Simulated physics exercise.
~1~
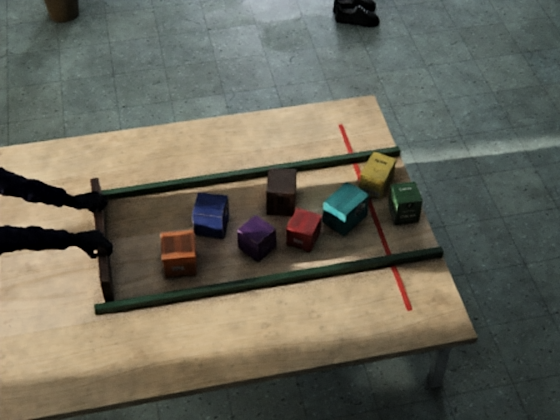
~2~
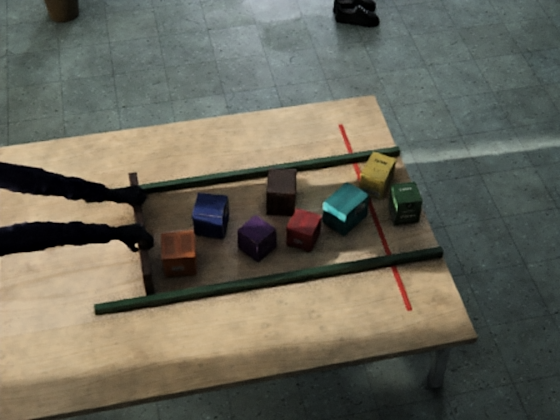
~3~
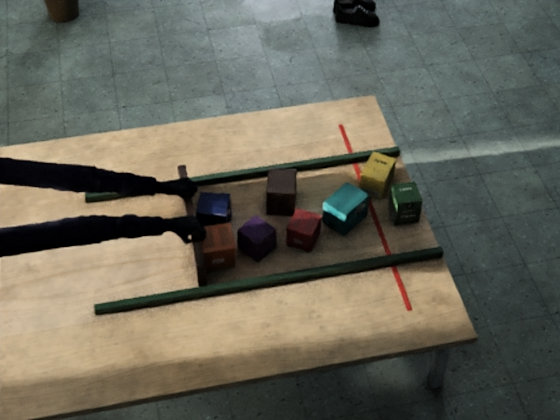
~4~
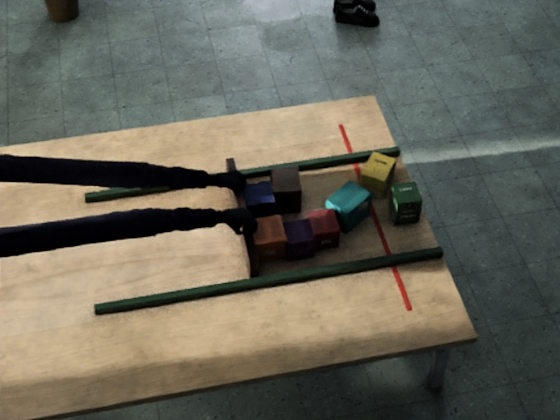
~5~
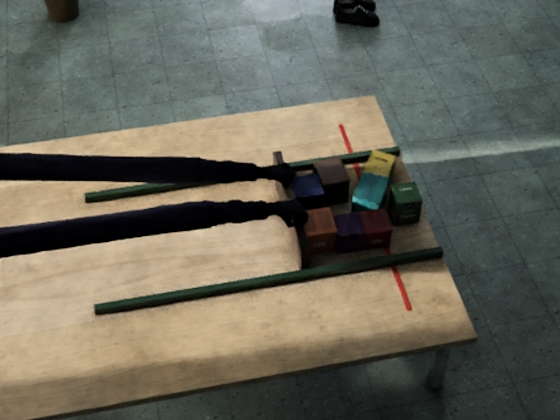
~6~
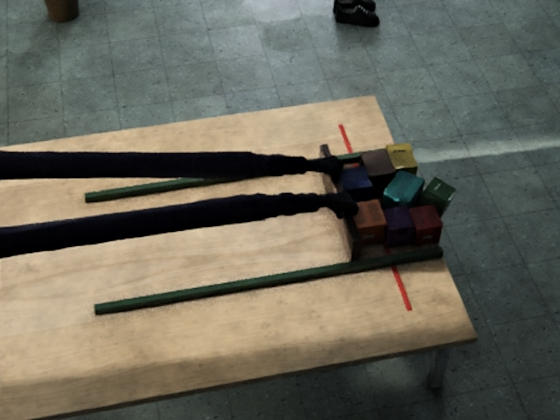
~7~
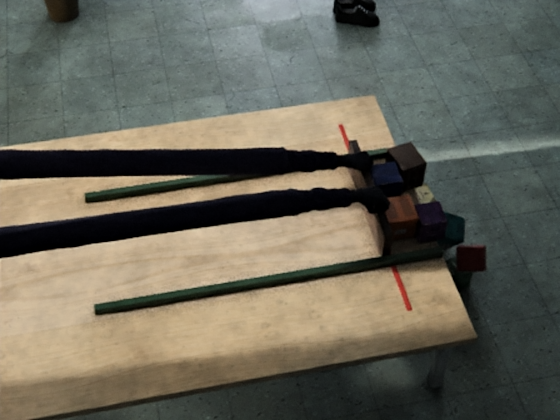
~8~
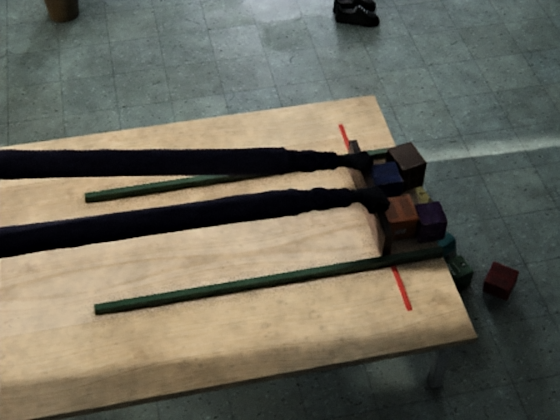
On a low wooden platform, two dark arms pushing a plank rightward, bunching coloured boxes together and sending several over the edge.
